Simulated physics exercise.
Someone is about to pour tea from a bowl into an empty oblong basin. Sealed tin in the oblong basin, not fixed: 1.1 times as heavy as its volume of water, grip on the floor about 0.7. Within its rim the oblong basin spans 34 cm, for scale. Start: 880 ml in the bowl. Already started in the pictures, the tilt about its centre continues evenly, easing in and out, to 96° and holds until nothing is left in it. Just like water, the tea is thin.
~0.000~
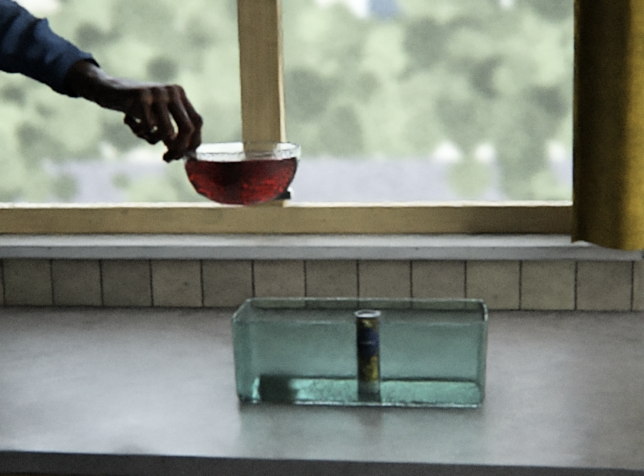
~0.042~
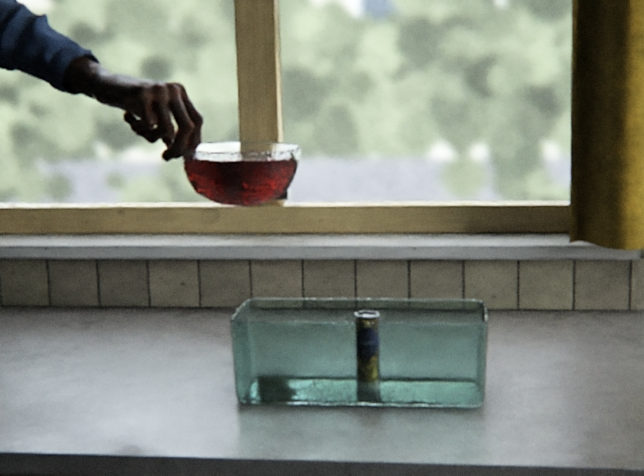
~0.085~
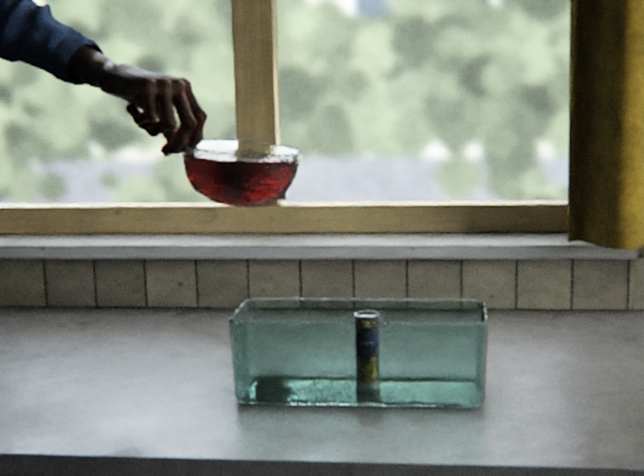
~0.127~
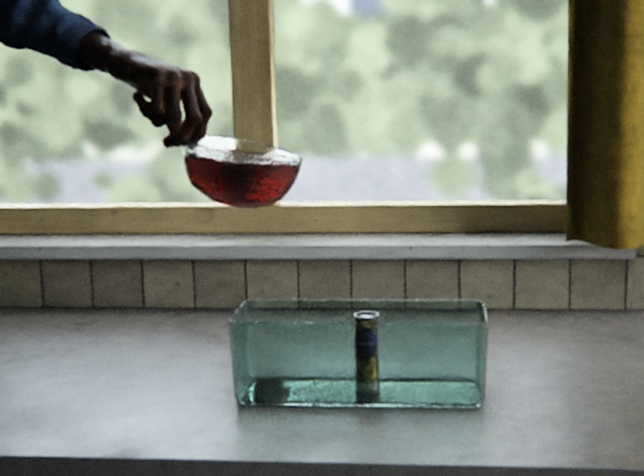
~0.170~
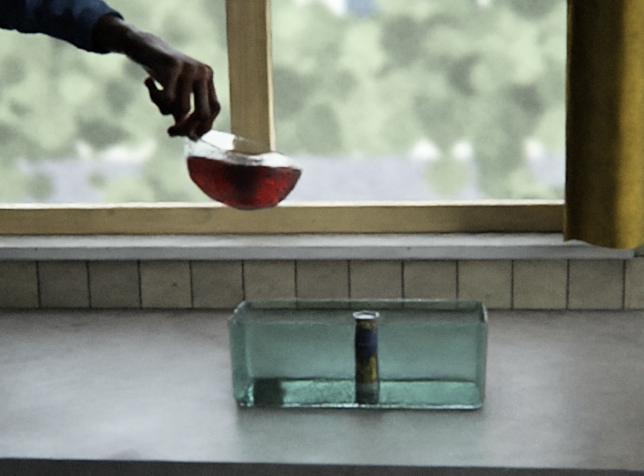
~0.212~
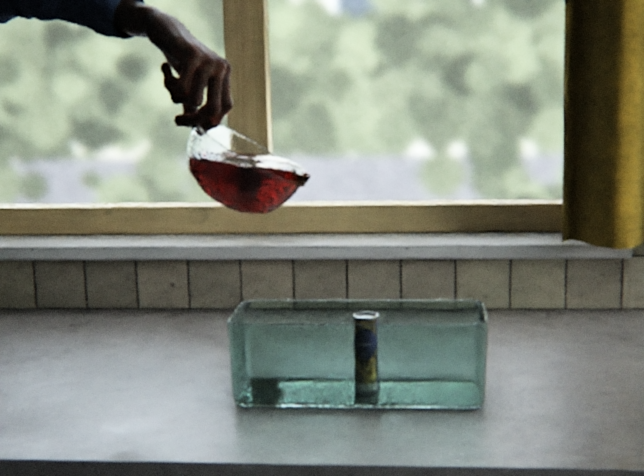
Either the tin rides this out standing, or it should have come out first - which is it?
You'll see it capsize.
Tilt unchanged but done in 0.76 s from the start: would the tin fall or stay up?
Then the tin does not tip.
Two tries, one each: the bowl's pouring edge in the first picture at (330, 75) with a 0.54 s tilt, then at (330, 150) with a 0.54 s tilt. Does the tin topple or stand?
Run one: It does not tip. Run two: It does not tip.
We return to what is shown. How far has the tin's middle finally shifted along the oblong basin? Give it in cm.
Net tin displacement: Roughly 9.0 cm.
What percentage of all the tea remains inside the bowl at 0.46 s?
Close to 16 percent of the liquid remains at that time.
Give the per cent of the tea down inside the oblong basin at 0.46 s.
Close to 18 in a hundred.
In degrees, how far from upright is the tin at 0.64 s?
Near 0 degrees.
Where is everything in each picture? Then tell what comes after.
In the first frame, it leans 0°; its right rim is at (299, 148); the tea meets the walls at (187, 157) and (298, 156); the oblong basin's rim runs from (239, 311) to (486, 313); the tin's top is at (368, 317).
In the second frame, it leans 1°; its right rim is at (299, 150); the tea meets the walls at (186, 156) and (297, 156).
In the third frame, it leans 6°; its right rim is at (300, 154); the tea meets the walls at (187, 154) and (298, 158).
In the fourth frame, it leans 13°; its right rim is at (301, 162); the tea meets the walls at (188, 152) and (300, 161).
In the fifth frame, it leans 22°; its right rim is at (302, 172); the tea meets the walls at (189, 152) and (302, 167); 1 per cent is over the edge.
In the sixth frame, it leans 32°; its right rim is at (301, 184); the tea meets the walls at (192, 154) and (295, 173); 6 per cent is over the edge.
After 0.46 s the tilt is 91° and 17 per cent is still to pour; the tin stands where it began.
After 0.64 s the tilt is 96° and 2 per cent is still to pour; the tin stands 2 cm from where it began.
After 0.83 s the tilt is 96° and 0 per cent is still to pour; the tin leans 41°.
After 1.04 s the tilt is 96° and 0 per cent is still to pour; the tin lies on its side.
In the end the tin lies on its side.
